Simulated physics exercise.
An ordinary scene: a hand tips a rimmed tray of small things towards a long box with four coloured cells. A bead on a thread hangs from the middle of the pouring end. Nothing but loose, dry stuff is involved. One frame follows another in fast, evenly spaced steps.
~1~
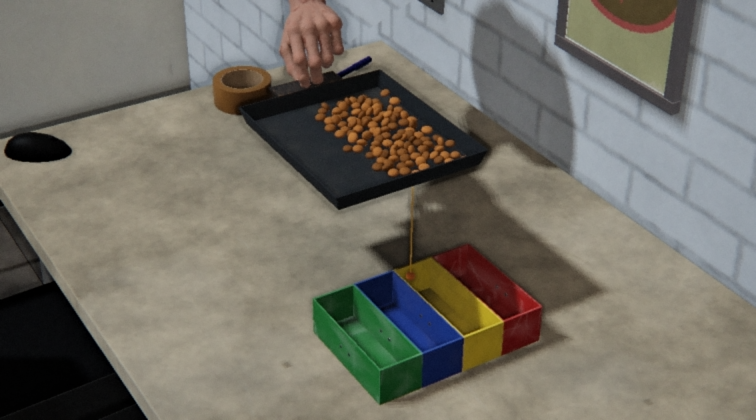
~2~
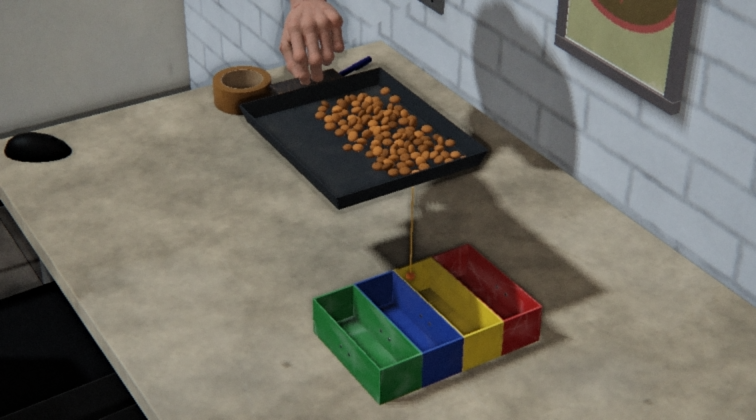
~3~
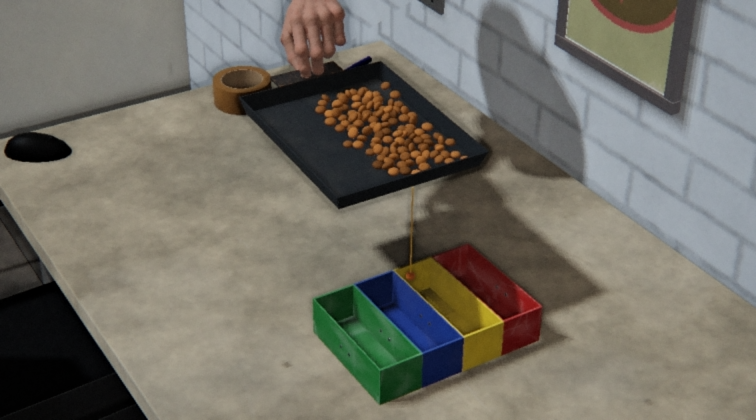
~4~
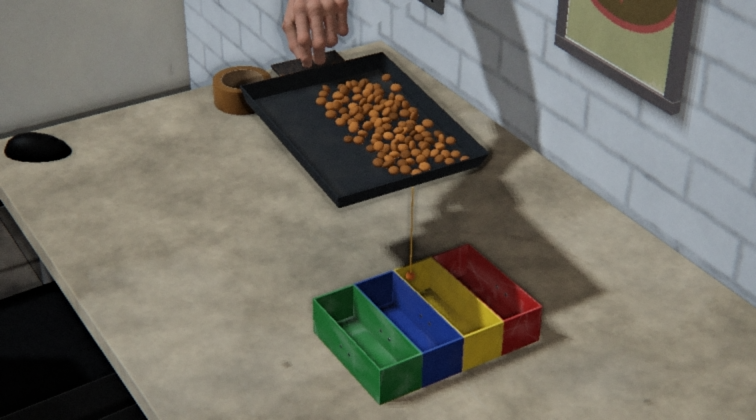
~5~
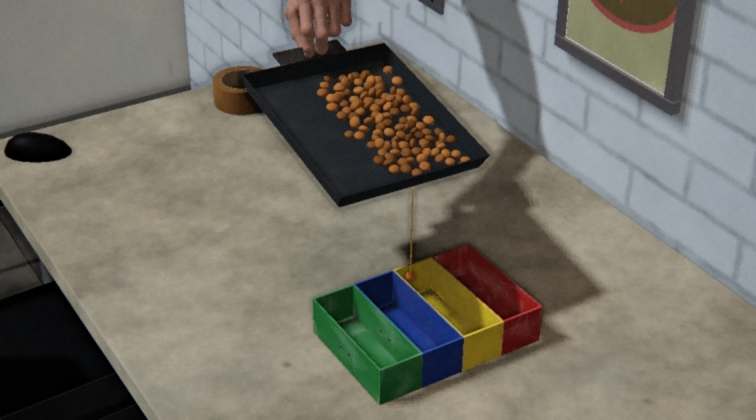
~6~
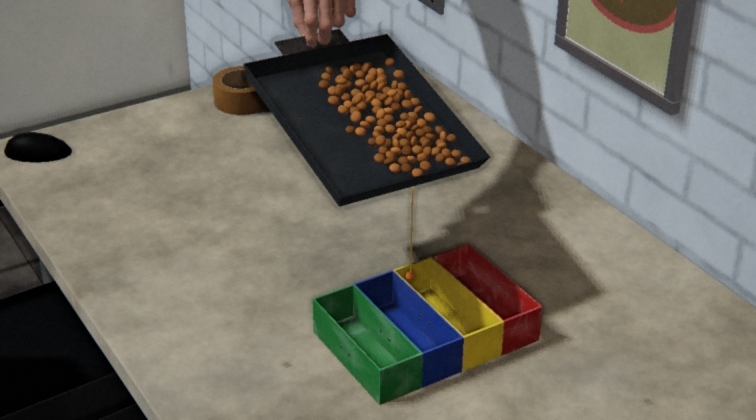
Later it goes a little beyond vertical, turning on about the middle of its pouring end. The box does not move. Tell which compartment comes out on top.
It is red that comes out on top.
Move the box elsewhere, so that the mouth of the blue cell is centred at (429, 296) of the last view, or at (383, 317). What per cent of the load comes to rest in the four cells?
Some 100 percent, followed by some 70 percent.
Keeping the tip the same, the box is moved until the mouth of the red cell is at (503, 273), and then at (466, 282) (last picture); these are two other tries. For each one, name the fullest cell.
First: Yellow. Second: That red cell.
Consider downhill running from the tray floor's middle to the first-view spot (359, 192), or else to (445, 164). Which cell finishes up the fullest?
In order, it comes out as that green cell and the red one.
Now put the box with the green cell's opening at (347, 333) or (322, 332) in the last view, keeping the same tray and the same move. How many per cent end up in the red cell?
Around 40 and around 40 per cent, in that order.
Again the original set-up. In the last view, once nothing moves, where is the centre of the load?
(482, 321).
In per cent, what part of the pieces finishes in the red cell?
About 50 per cent.
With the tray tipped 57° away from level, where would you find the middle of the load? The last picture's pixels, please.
Look around (443, 155) in the last picture.
Soon after the last picture, tray tipped steeply; nearly all on the tray; a stray few falling or outside the box.
A little later, tray tipped right over; about half on the tray; about a quarter in the red cell; a small part in the yellow cell; a stray few in the blue cell; about a quarter falling or outside the box.
Later still, tray tipped past a quarter turn; about half in the red cell; about a quarter in the yellow cell; a small part in the blue cell; a small part falling or outside the box.
At rest, tray tipped past a quarter turn; about half in the red cell; about a quarter in the yellow cell; a small part in the blue cell; none in the green cell; a small part outside the box.
